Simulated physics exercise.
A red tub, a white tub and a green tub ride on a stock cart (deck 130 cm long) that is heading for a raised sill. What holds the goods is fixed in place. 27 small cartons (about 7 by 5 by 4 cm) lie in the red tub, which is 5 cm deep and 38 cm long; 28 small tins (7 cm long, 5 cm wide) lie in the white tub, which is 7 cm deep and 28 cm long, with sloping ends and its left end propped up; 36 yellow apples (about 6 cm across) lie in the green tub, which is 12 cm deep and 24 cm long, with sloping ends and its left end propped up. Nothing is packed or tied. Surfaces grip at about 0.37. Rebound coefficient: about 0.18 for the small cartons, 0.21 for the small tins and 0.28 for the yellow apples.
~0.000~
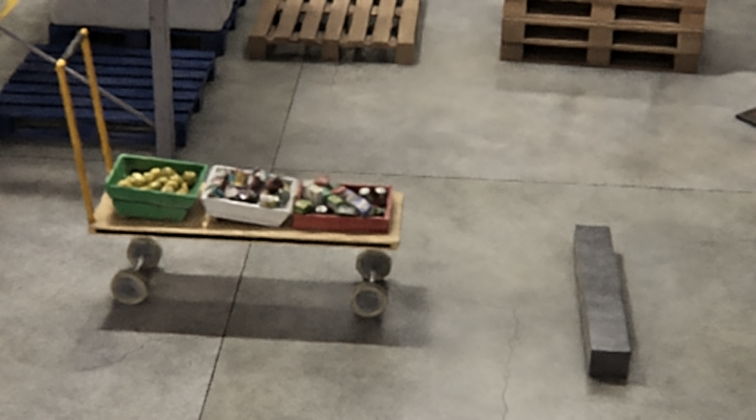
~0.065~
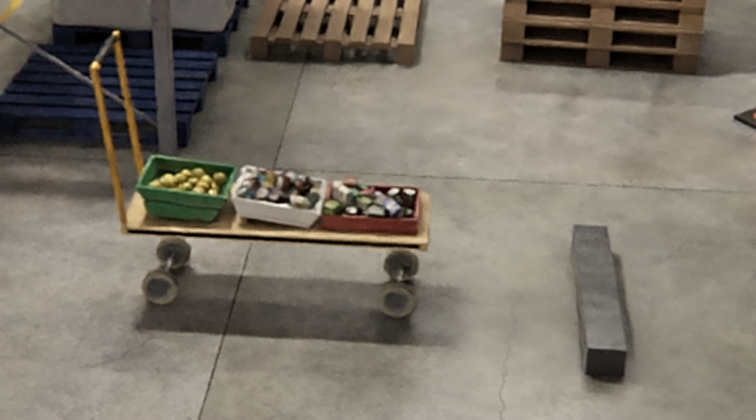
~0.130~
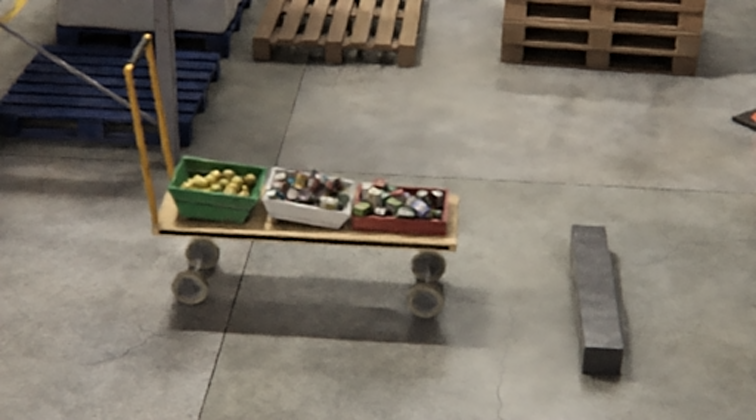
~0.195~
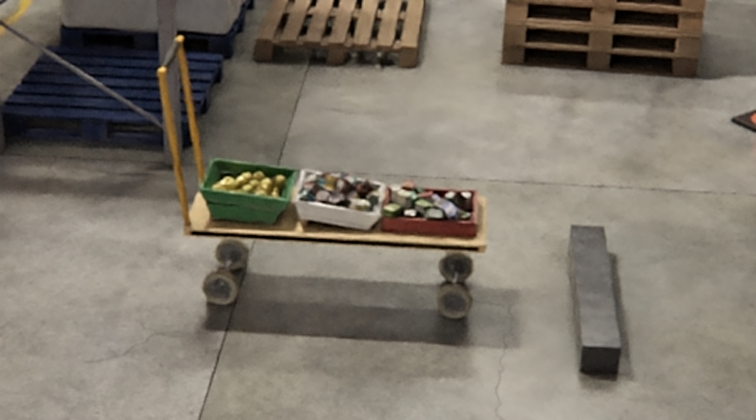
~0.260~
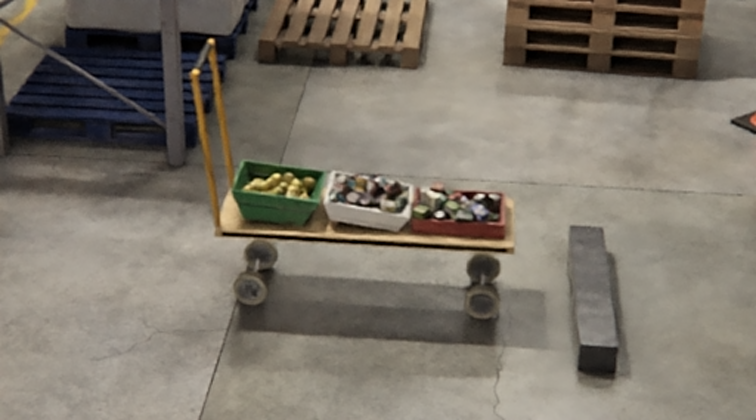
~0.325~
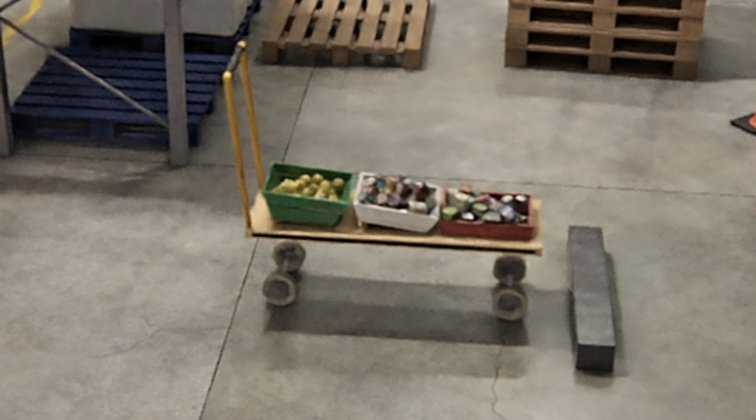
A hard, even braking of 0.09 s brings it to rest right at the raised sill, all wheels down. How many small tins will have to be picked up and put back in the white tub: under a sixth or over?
The white tub loses more than one in six of its small tins.
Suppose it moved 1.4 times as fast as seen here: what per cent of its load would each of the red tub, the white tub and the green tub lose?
In that case red tub 20, white tub 60, green tub 20 per cent.
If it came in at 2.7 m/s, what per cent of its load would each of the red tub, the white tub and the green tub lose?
Then red tub 20, white tub 60, green tub 20 per cent.
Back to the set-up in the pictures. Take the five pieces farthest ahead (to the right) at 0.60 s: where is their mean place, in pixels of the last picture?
Around (578, 213).
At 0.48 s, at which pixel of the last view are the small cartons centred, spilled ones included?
At about (542, 213).
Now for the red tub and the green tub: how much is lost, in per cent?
Lost: Red tub 20, green tub 5 per cent.
After 0.38 s, it begins to slow.
After 0.48 s, red tub 27 in, 0 out, white tub 28 in, 0 out and green tub 36 in, 0 out.
After 0.60 s, red tub 26 in, 1 out, white tub 22 in, 6 out and green tub 36 in, 0 out.
After 0.83 s, red tub 22 in, 5 out, white tub 18 in, 10 out and green tub 35 in, 1 out.
Outcome (at 1.34 s), red tub 21 in, 6 out, white tub 18 in, 10 out and green tub 35 in, 1 out. Asked share, 10 of 28, 36 per cent.
